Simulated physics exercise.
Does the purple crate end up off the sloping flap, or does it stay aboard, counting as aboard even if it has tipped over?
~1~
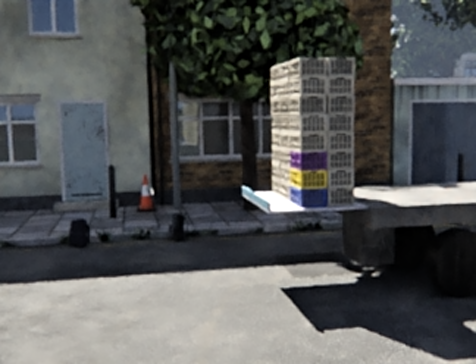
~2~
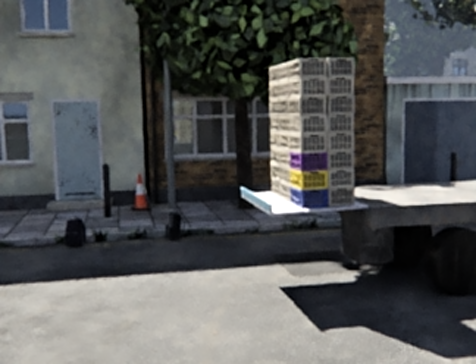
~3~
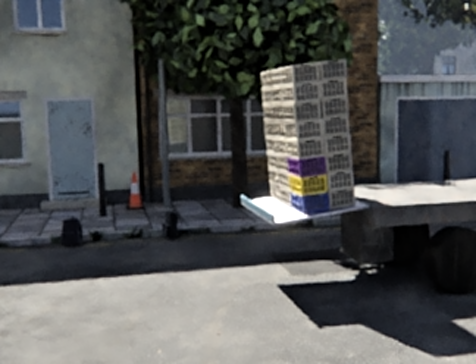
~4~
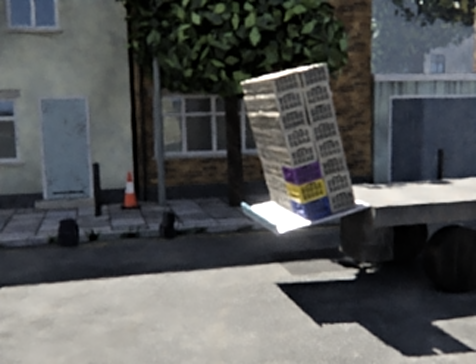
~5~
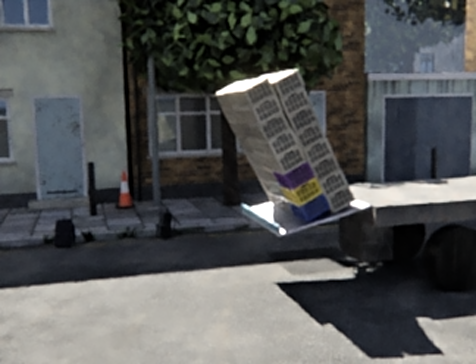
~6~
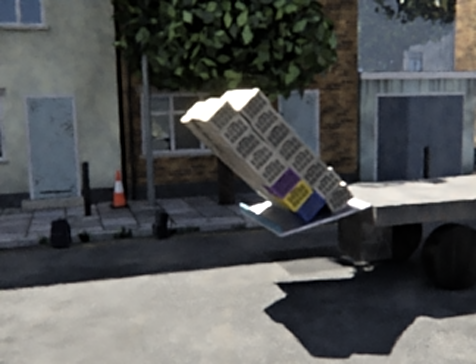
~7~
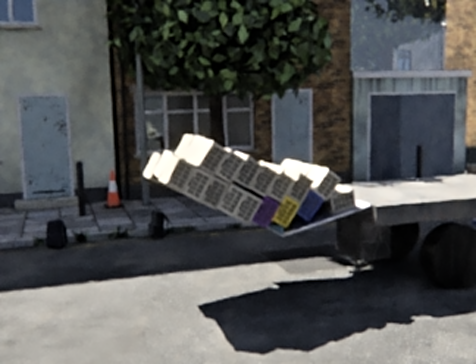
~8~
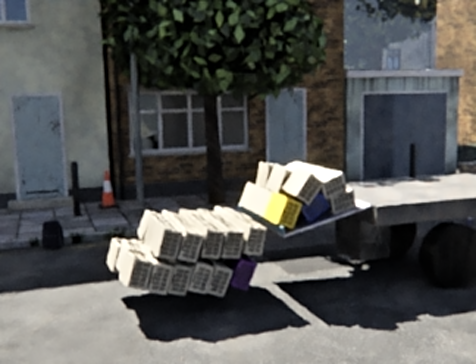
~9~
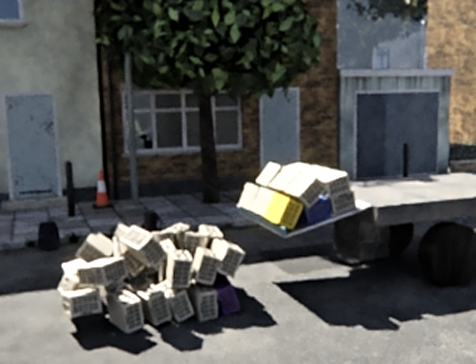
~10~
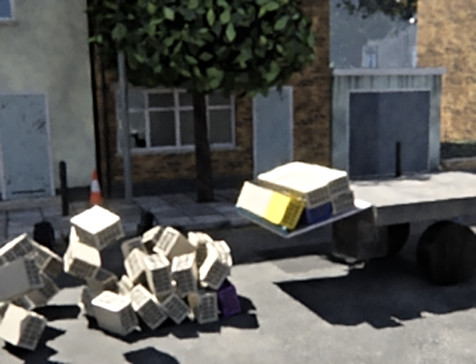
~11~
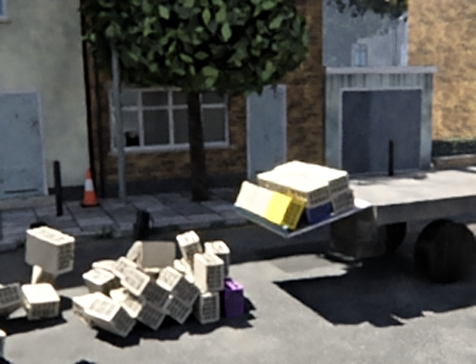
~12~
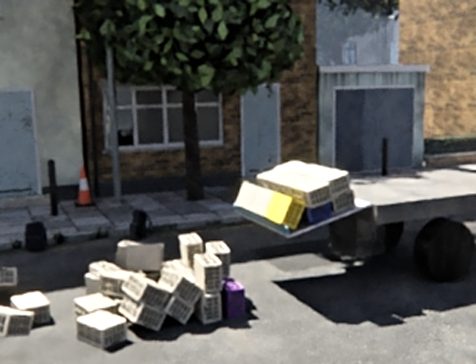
The purple crate goes over the edge of the flap and ends up on the road beside the other fallen crates.
